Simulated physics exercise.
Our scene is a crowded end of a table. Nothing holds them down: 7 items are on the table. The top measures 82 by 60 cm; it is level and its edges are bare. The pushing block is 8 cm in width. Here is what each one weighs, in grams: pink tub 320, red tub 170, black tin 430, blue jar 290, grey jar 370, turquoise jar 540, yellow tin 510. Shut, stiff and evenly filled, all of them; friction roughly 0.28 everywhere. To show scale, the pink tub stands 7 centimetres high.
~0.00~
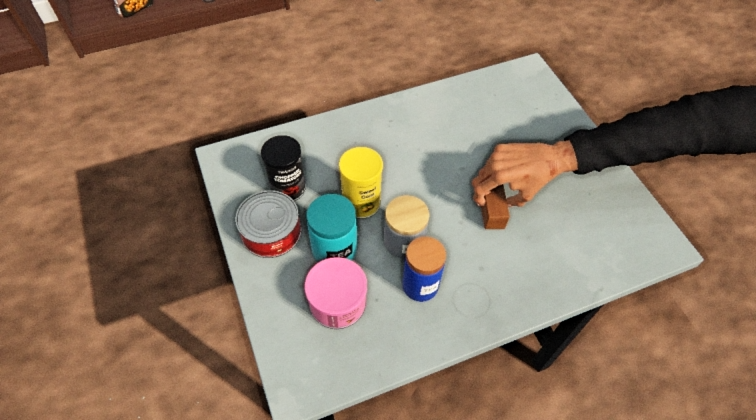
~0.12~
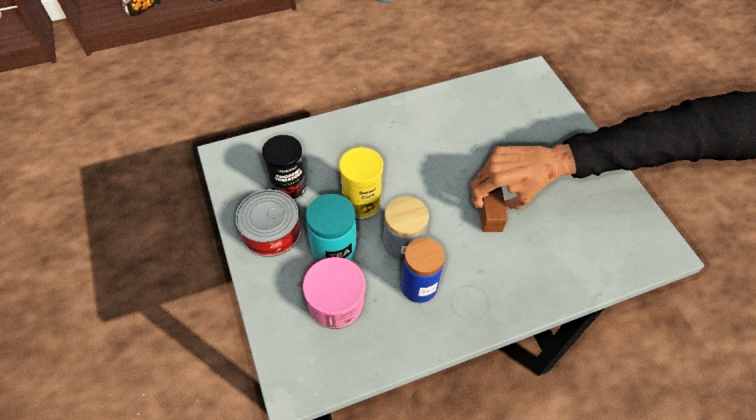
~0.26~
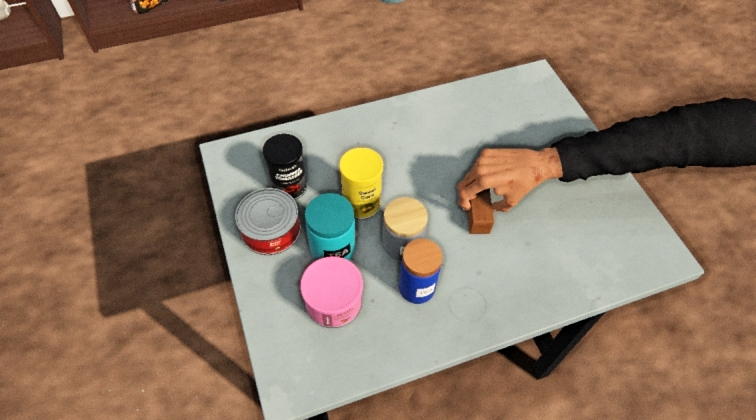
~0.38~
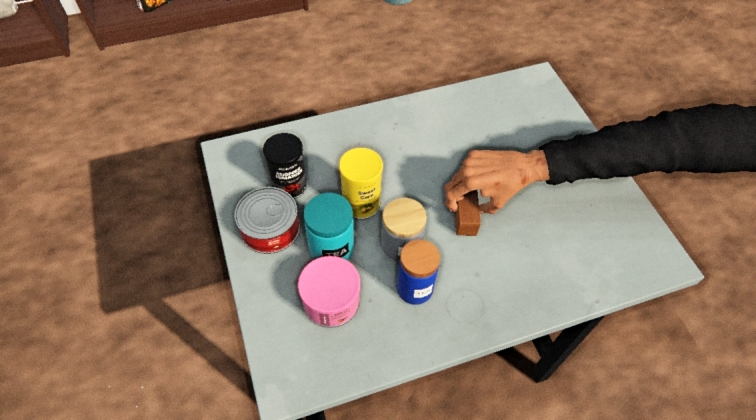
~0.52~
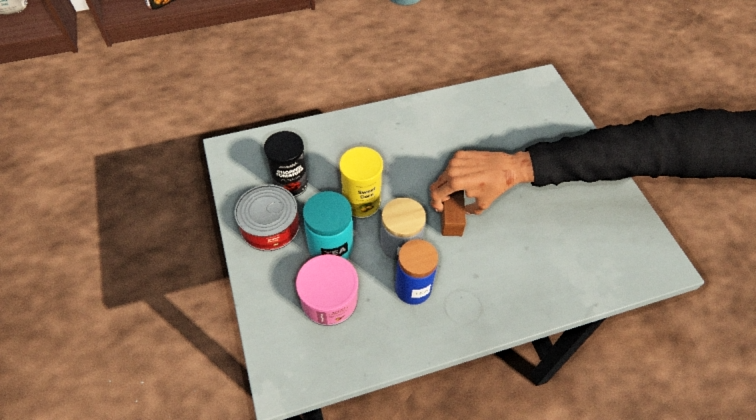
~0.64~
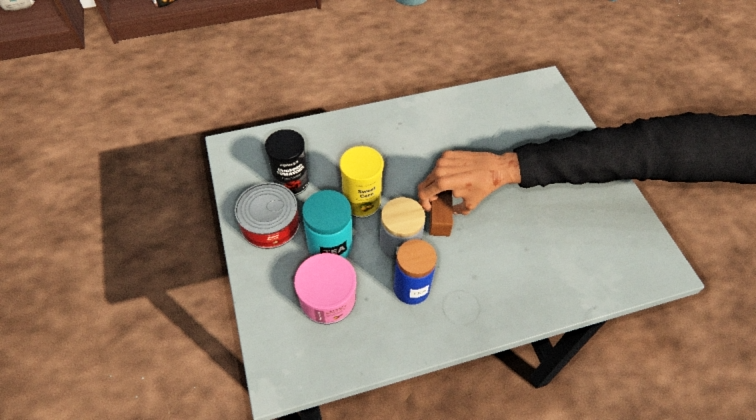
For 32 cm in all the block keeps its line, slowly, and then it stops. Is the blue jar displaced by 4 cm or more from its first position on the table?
No, it remains where it was.
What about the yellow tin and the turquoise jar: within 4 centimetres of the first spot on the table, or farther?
As for the yellow tin, it winds up somewhere else, and the turquoise jar remains where it was.
After 0.94 s, block slid 16 cm; grey jar slid 3 cm.
After 1.34 s, block slid 23 cm; grey jar slid 4 cm; yellow tin slid 4 cm.
After 1.64 s, block slid 29 cm; yellow tin slid 10 cm; grey jar slid 4 cm; turquoise jar slid 2 cm.
After 1.74 s, block slid 31 cm; yellow tin slid 12 cm; grey jar slid 4 cm; black tin slid 3 cm.
At rest (2.2 s), not toppled but over 4 cm from the start, grey jar and yellow tin; the other 5 in place, give or take 4 cm. Seen from the same camera at the end, blue jar near (414, 273).
